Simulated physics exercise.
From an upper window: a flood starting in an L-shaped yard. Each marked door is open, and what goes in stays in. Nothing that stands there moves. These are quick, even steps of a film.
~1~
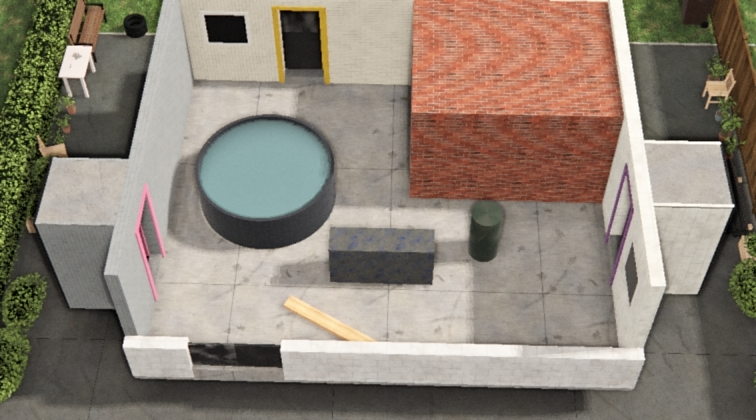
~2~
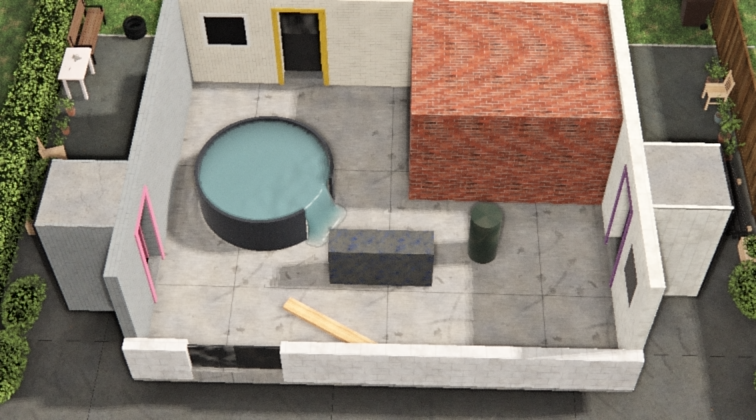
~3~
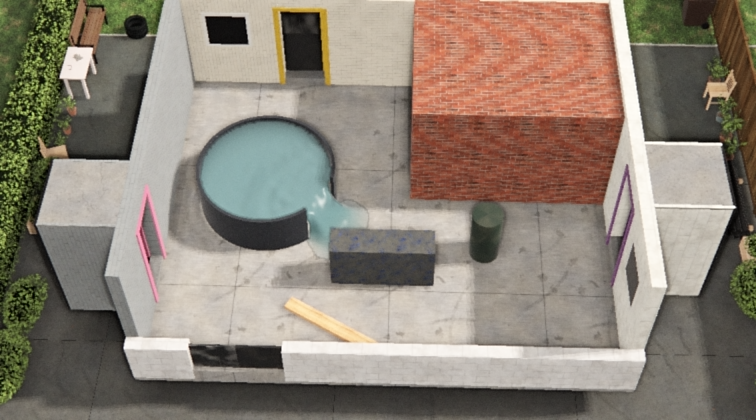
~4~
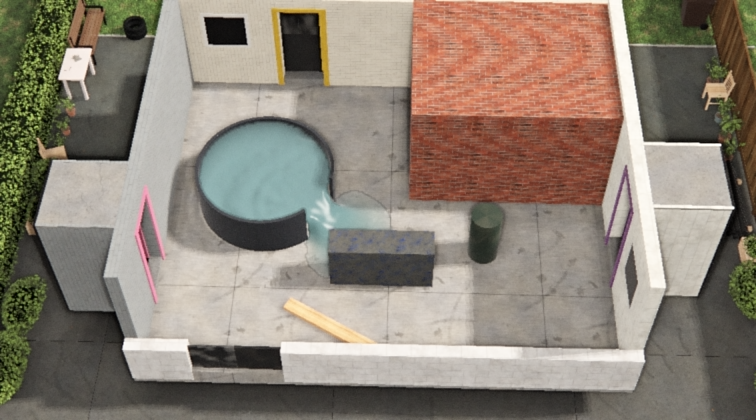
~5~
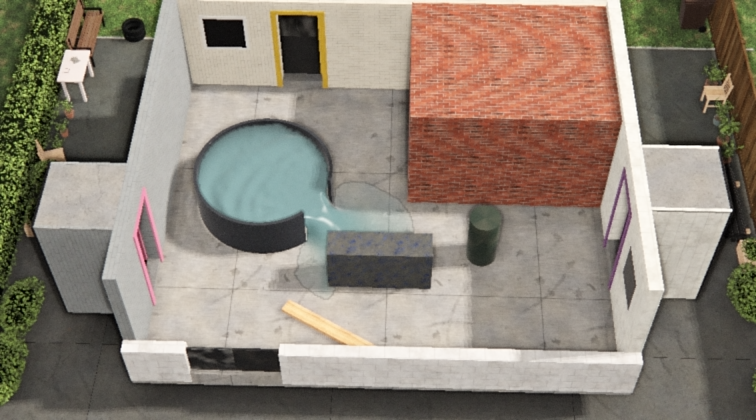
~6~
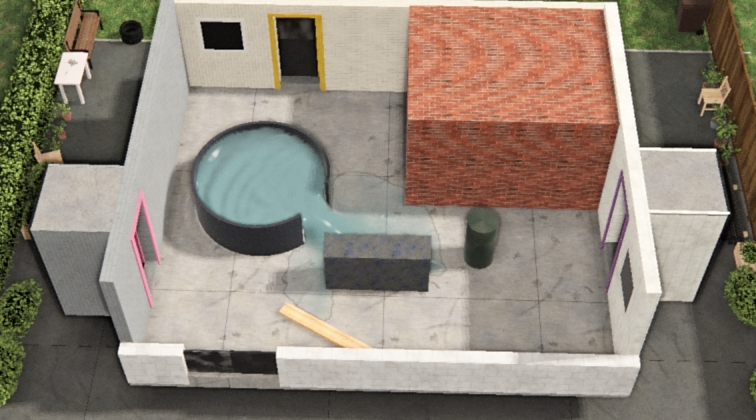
At the start, a round dark tank full of water stands still in a walled yard, near a low dark block and a brick structure. Water then pours from a gap in its lower right side, splashes against the block, and spreads in a thin sheet across the paving around it.
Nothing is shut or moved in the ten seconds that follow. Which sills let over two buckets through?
The yellow door holds within the limit; the pink door holds within the limit; the purple door holds within the limit.
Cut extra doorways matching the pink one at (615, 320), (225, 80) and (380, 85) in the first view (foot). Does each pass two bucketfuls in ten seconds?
In turn: Lets more in, takes less, keeps below it.
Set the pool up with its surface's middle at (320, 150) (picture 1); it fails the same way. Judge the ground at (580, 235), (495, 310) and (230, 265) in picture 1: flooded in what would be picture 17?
In that order: Covered, under water, no water.
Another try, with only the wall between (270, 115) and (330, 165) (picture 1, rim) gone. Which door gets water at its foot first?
First comes the yellow one.
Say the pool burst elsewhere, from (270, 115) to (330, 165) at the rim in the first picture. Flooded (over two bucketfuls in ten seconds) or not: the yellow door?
In short: Yellow door is over.
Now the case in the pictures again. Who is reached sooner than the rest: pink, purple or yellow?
The purple one.
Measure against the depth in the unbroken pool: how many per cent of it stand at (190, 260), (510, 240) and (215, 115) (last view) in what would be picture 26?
In that order: 0, 10 and 0 per cent.
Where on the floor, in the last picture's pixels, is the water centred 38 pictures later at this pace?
Near (403, 260).
A moment on, water covers 20 % of the floor; the yellow door not reached, the pink door not reached, the purple door not reached.
Next, water covers 45 % of the floor; the yellow door not reached, the pink door not reached, the purple door not reached.
Then, water covers 55 % of the floor; the yellow door not reached, the pink door not reached, the purple door wet at the sill, nothing in.
Later, water covers 65 % of the floor; the yellow door not reached, the pink door wet at the sill, nothing in, the purple door under two buckets in.
In the end, water covers 85 % of the floor; the yellow door not reached, the pink door wet at the sill, nothing in, the purple door under two buckets in.
